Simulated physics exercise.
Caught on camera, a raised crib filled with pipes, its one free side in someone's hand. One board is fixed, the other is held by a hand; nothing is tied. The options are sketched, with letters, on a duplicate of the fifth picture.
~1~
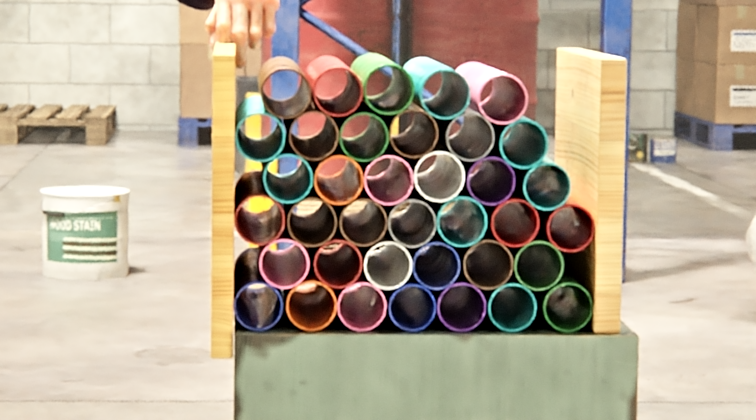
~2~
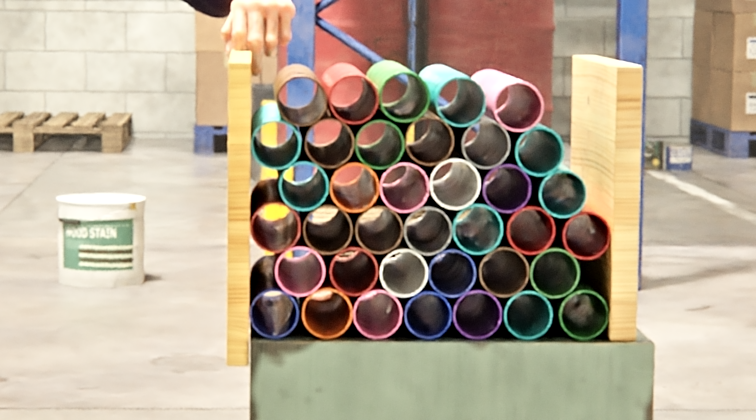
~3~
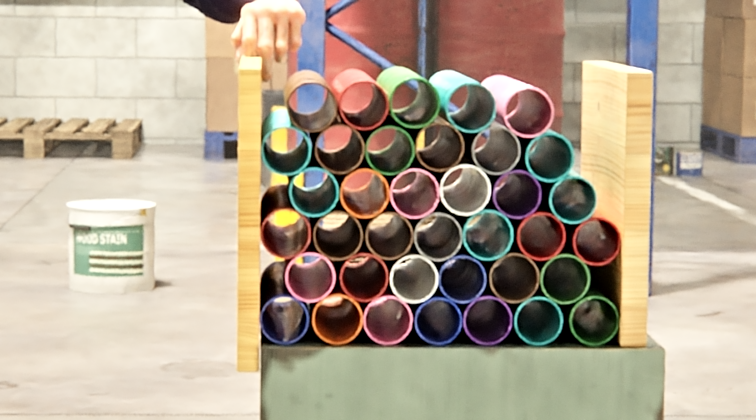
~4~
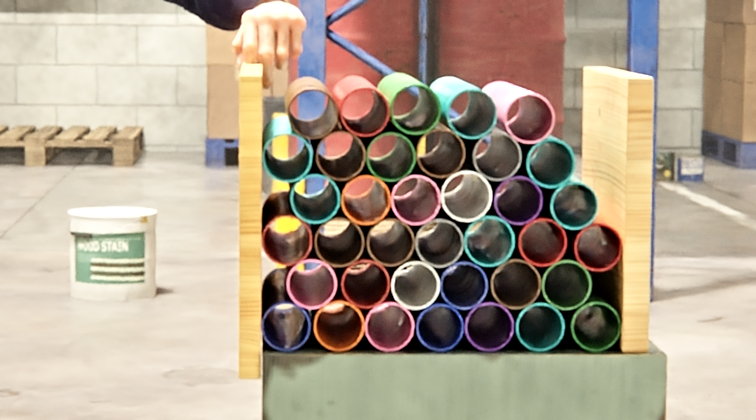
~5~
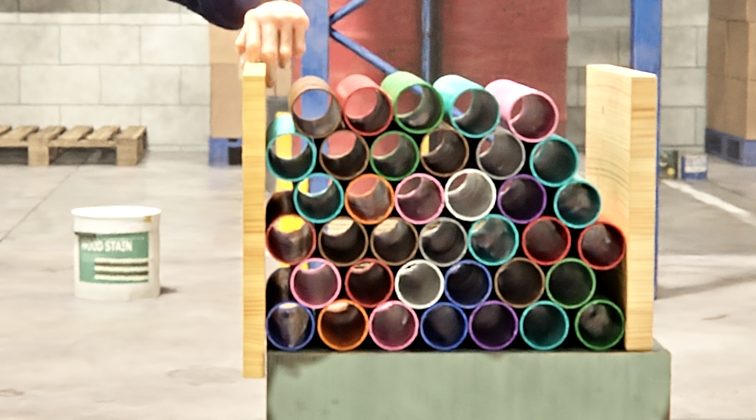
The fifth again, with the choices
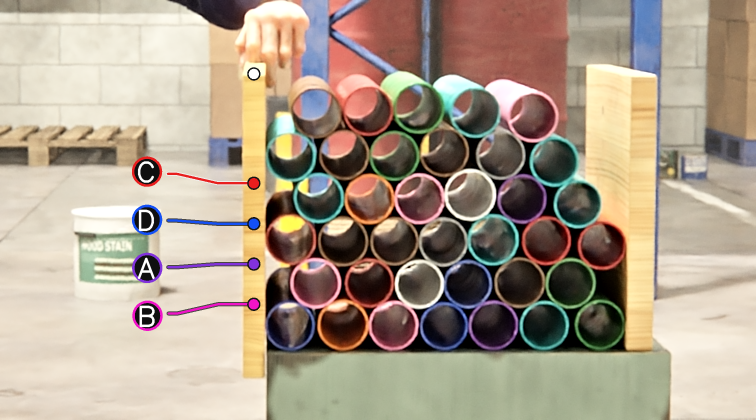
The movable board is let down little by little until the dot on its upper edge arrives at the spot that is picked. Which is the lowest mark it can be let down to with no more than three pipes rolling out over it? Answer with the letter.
Down to A.
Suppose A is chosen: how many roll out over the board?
At A the number is two.
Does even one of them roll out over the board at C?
No, at C.
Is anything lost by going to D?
Yes, at D.
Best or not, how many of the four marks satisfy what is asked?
The number is three.
On the marked copy, A at (254, 264); B at (254, 304); C at (254, 184); D at (254, 224); the white dot at (254, 74).
Following A. Soon after the start, top of the board (266, 158).
Later, top of the board (265, 251).
In the end, top of the board (265, 263), two out over the board.
As for the rest, B more than three out over the board; C none out over the board; D two out over the board.
